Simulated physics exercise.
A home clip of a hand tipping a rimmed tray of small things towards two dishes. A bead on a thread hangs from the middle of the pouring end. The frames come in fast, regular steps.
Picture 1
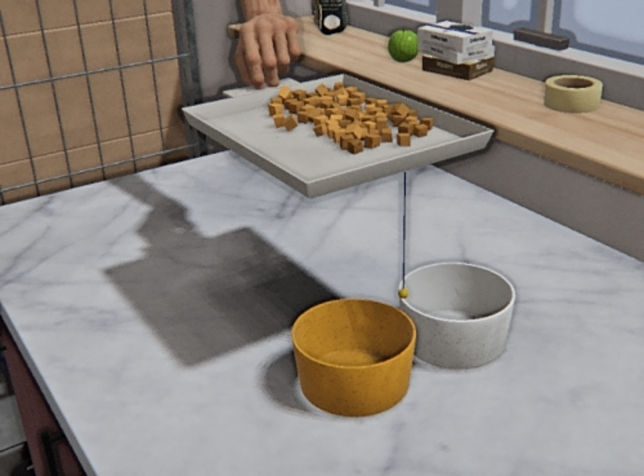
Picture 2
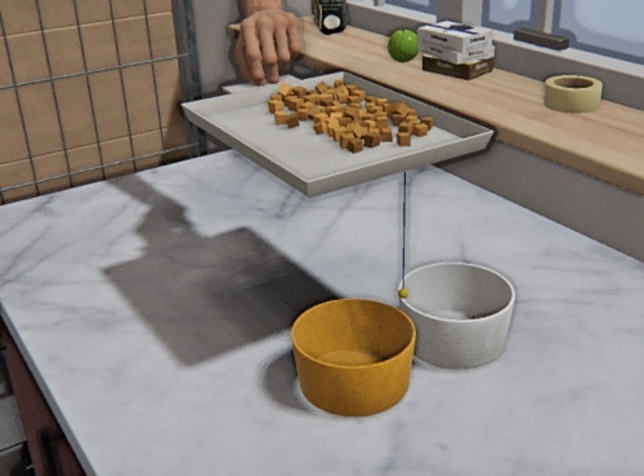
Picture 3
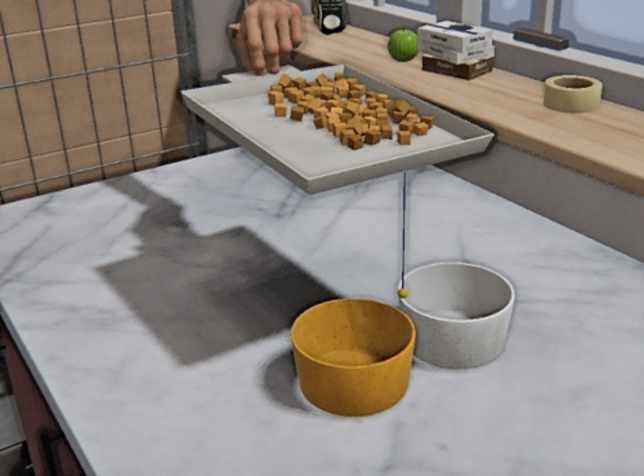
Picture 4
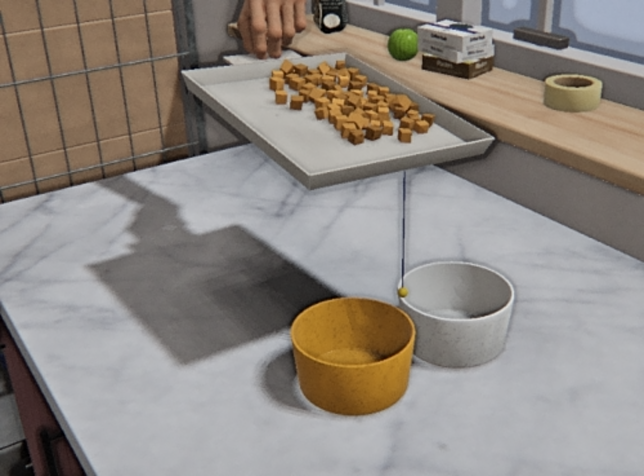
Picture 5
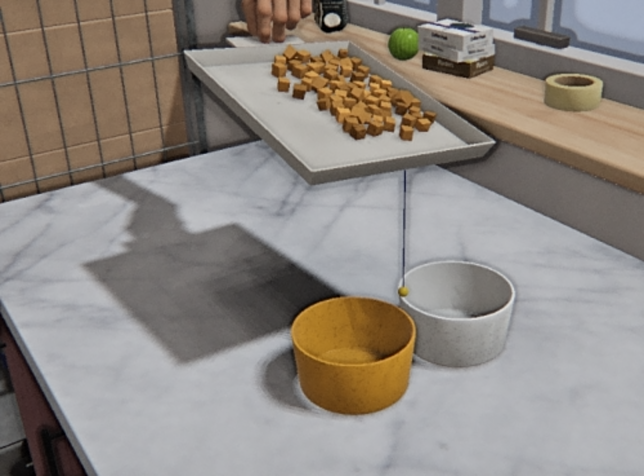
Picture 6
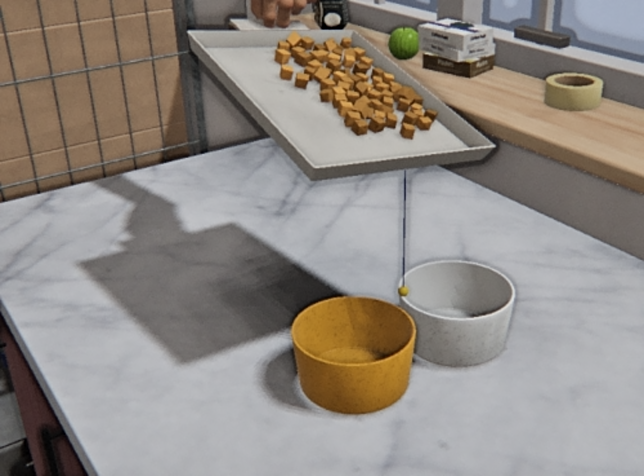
On a marble counter, a hand held a pale tray of brown croutons above an orange dish and a white one, then steadily raised its far end, tilting the tray towards the dishes.
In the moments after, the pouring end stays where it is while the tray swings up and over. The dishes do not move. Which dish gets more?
More goes to the right dish.
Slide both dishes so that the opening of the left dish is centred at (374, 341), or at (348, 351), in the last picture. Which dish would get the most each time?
The first try: Right. The second: The right dish.
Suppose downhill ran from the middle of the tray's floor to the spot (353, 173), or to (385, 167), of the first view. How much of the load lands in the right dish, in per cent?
The first gives 0 %, the second 10 %.
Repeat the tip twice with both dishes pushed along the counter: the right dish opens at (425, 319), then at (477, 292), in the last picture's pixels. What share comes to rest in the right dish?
Roughly 20 per cent, and 90 per cent.
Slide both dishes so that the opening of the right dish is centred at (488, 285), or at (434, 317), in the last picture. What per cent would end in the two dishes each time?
The first gives 100 %, the second 20 %.
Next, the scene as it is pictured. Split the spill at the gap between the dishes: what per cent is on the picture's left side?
Close to 0 per cent.
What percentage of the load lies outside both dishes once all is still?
It comes to 50 per cent or so.
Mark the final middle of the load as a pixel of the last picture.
Roughly at (492, 332).
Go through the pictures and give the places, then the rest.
In the first frame, corners of the pouring end near (309, 179) and (485, 130), level; middle of the load near (347, 114), croutons; left dish near (390, 383); right dish near (494, 337); bead on its thread near (403, 293).
In the second frame, corners of the pouring end near (309, 178) and (485, 131), level; middle of the load near (347, 113).
In the third frame, corners of the pouring end near (310, 176) and (486, 133), tipped barely, lowest at the right corner; middle of the load near (347, 107).
In the fourth frame, corners of the pouring end near (312, 171) and (486, 137), tipped a little, lowest at the right corner; middle of the load near (348, 99).
In the fifth frame, corners of the pouring end near (314, 167) and (487, 140), tipped a little, lowest at the right corner; middle of the load near (350, 90).
In the sixth frame, corners of the pouring end near (317, 163) and (488, 143), tipped clearly, lowest at the right corner; middle of the load near (353, 82); left dish near (390, 381); right dish near (494, 335).
Shortly afterwards, tray tipped steeply; all but a few on the tray; only a few in the air.
Next, tray tipped past a quarter turn; the bulk on the tray; a little in the right dish; only a few outside both; only a few in the air.
Some moments later, tray tipped past a quarter turn; near half in the right dish; near half outside both.
In the end, tray tipped past a quarter turn; none at all in the left dish; near half in the right dish; near half outside both.
